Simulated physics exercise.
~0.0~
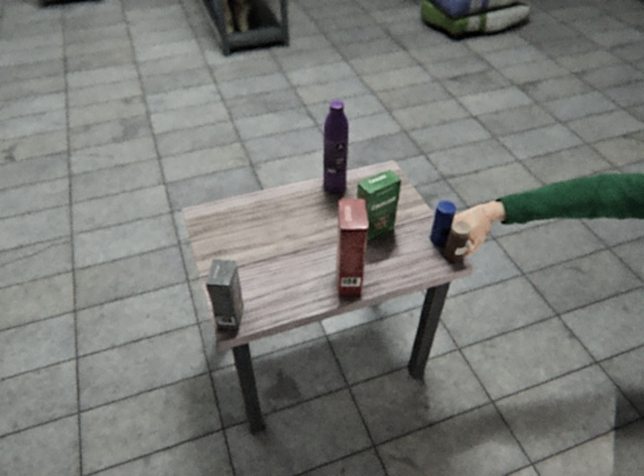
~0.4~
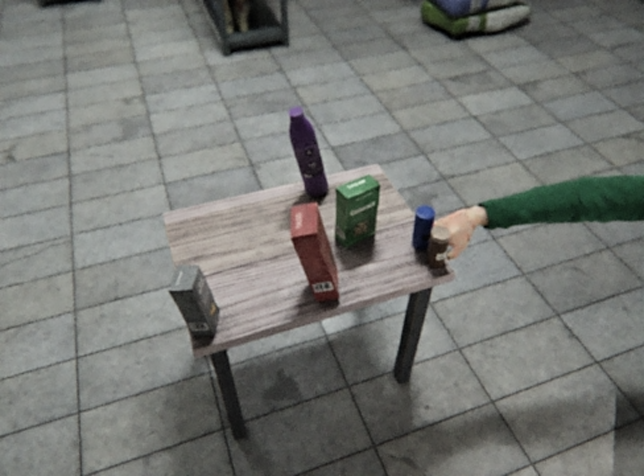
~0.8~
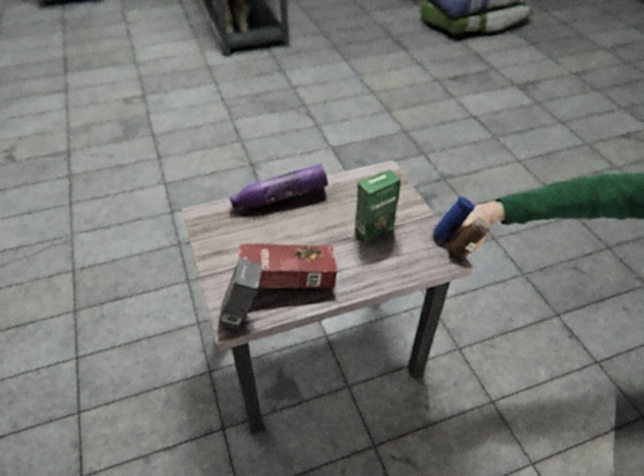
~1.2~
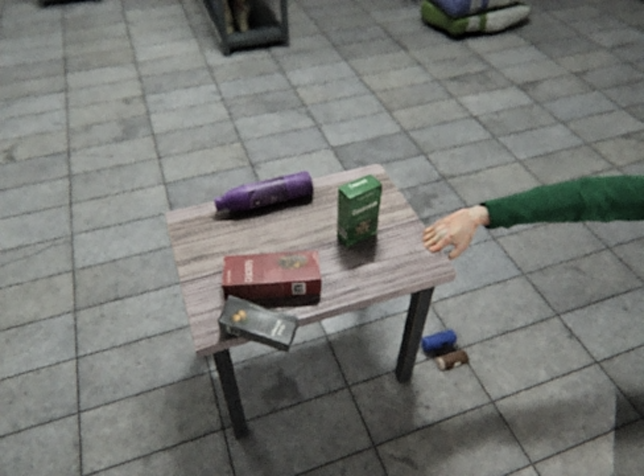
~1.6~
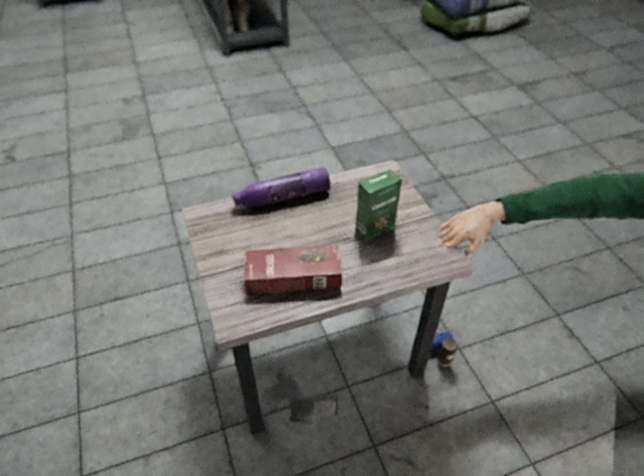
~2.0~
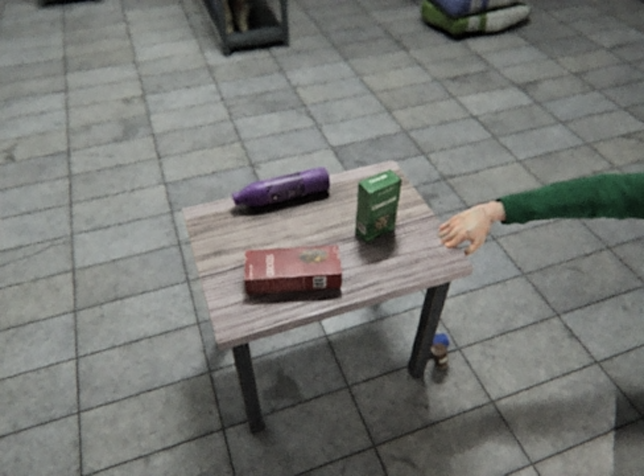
Side table jerking left and right beside a green-sleeved arm, toppling a bottle and red carton while three smaller items fall off.
